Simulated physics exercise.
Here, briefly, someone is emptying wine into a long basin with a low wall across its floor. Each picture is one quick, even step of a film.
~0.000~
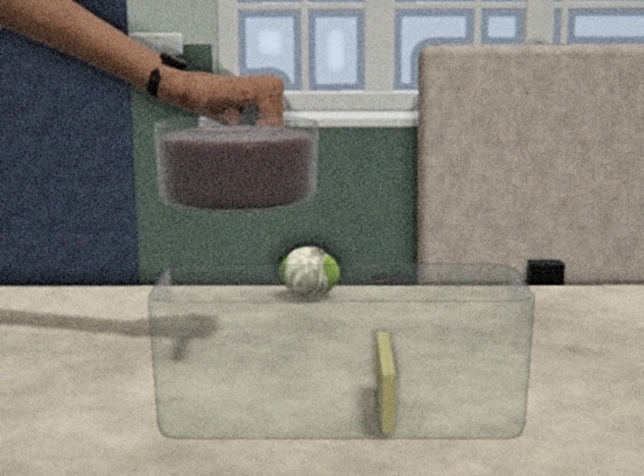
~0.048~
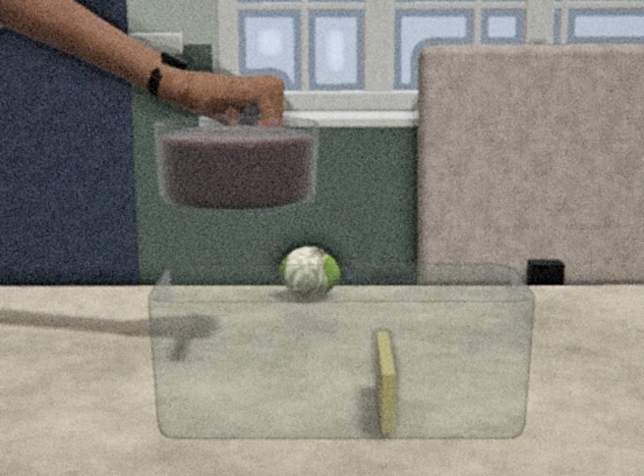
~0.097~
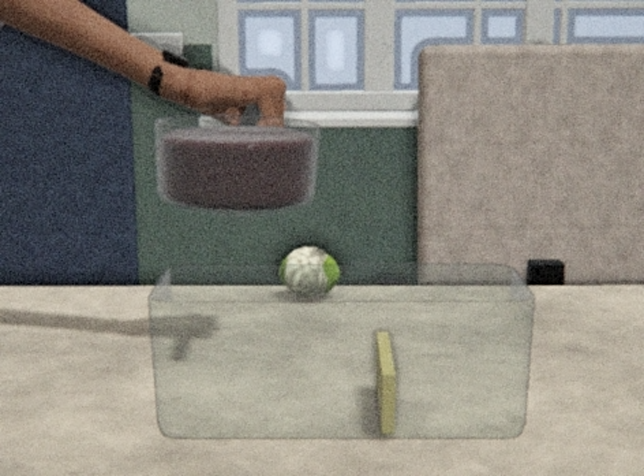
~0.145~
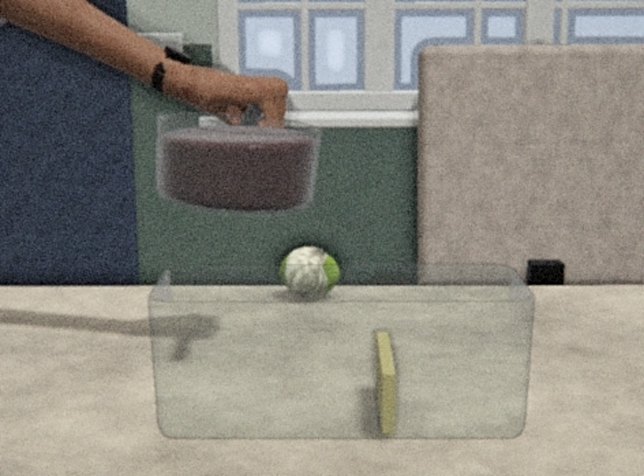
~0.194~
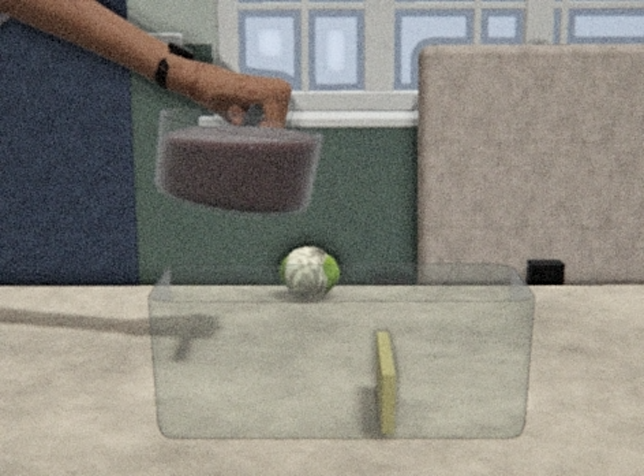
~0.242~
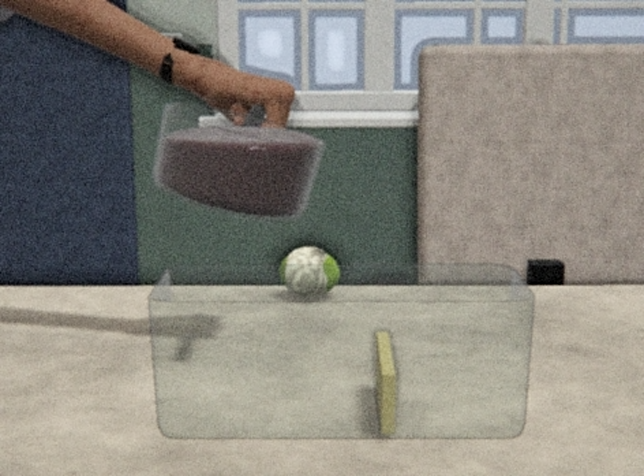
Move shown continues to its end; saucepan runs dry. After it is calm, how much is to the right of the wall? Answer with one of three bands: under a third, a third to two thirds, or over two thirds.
A third to two thirds.
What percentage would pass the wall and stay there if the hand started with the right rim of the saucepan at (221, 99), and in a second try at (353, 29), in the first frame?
It comes out at around 5 percent and then around 80 percent.
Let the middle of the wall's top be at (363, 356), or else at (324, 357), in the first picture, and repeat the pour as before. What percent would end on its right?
Estimated: 65 % first, 85 % second.
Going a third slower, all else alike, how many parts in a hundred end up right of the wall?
Something like 55 in a hundred.
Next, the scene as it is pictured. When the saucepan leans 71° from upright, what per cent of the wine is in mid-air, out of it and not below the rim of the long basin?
Share in flight: Approx. 30 %.
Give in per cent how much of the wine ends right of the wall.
Around 45 percent.
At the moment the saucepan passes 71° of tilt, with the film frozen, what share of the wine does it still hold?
Remaining share, estimated: 45 %.
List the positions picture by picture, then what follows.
It leans 0°; its right rim is at (317, 125); the wine meets the walls at (160, 136) and (314, 135); the long basin's rim runs from (159, 284) to (523, 284); the wall's top is at (385, 354), in the first frame.
It leans 1°; its right rim is at (317, 126); the wine meets the walls at (161, 135) and (315, 135), in the second frame.
It leans 2°; its right rim is at (318, 129); the wine meets the walls at (161, 135) and (316, 135), in the third frame.
It leans 5°; its right rim is at (320, 133); the wine meets the walls at (163, 135) and (317, 137), in the fourth frame.
It leans 9°; its right rim is at (321, 139); the wine meets the walls at (164, 135) and (319, 138), in the fifth frame.
It leans 14°; its right rim is at (323, 146); the wine meets the walls at (164, 136) and (322, 139), in the sixth frame.
A moment on, the saucepan is tipped part way and 46 per cent is still to pour, 6 is left of the wall and 16 right of it.
Next, the saucepan is tipped right over and 7 per cent is still to pour, 40 is left of the wall and 47 right of it.
Then the saucepan is tipped right over and 0 per cent is still to pour, 51 is left of the wall and 47 right of it.
Later the saucepan is tipped right over and 0 per cent is still to pour, 52 is left of the wall and 47 right of it.
In the end 52 per cent lies left of the wall, 48 right of it and 1 outside.
